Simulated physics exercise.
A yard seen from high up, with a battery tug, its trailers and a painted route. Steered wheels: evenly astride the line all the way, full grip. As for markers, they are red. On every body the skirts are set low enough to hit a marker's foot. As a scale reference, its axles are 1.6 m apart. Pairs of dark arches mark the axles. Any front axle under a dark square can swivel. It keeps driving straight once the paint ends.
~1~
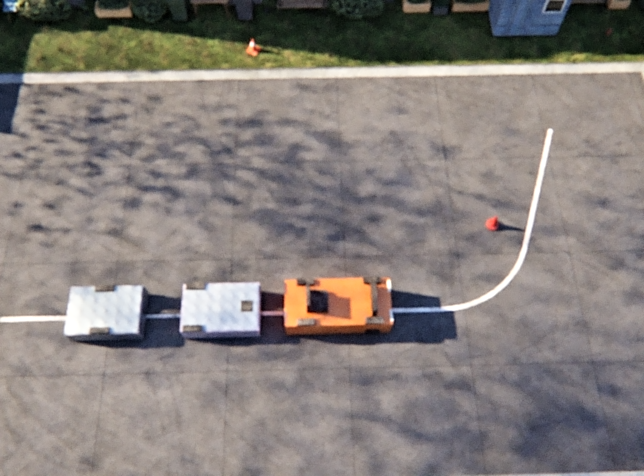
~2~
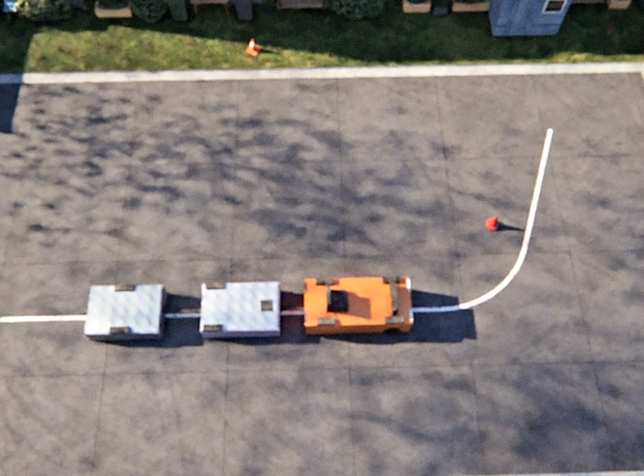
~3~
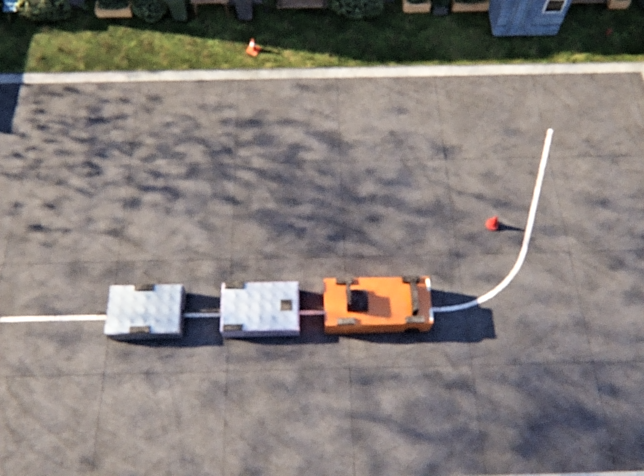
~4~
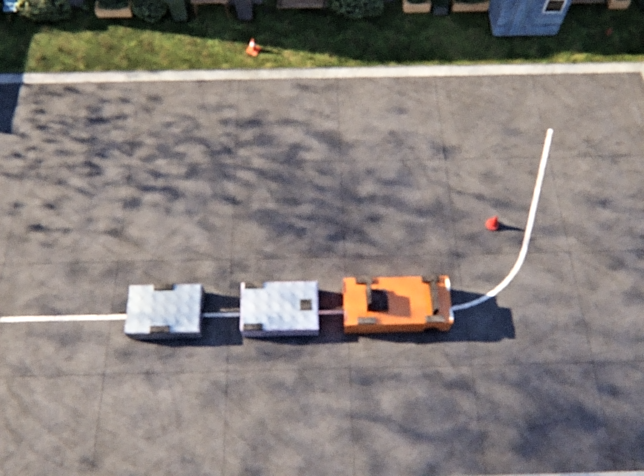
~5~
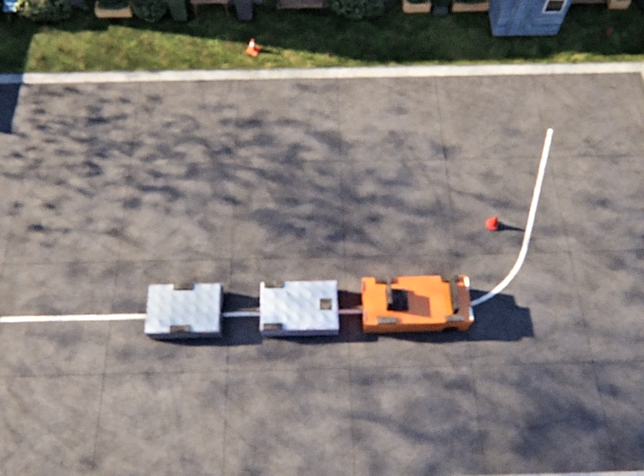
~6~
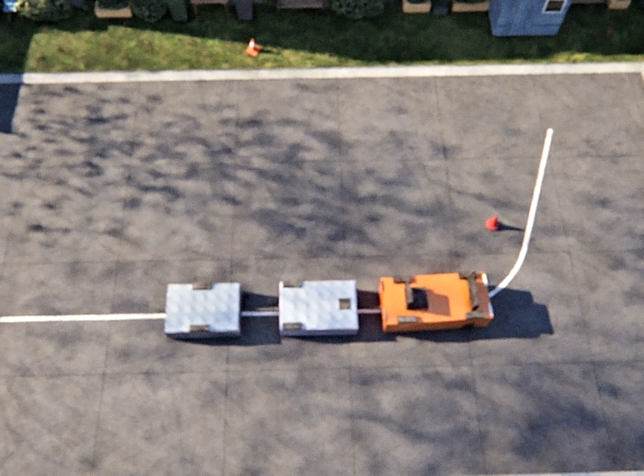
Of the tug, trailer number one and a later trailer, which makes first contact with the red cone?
Contact is made first by the engine up front.
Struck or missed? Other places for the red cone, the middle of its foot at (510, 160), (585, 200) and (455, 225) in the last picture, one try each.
Results in order - collision, no collision, no collision.
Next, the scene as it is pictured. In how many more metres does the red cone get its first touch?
After roughly 3.5 metres.
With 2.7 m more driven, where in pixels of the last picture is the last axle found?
Approximate position: (299, 305).
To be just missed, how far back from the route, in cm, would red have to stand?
Red about 60.
3.4 m further on, the last axle is at (326, 304) of the last picture, 5 cm off the line; the battery tug has hit red.
6.6 m further on, the last axle is at (434, 280) of the last picture, 60 cm off the line.
9.9 m further on, the last axle is at (513, 205) of the last picture, 65 cm off the line.
13.2 m further on, the last axle is at (552, 115) of the last picture, 15 cm off the line; 1 of 1 struck in all.
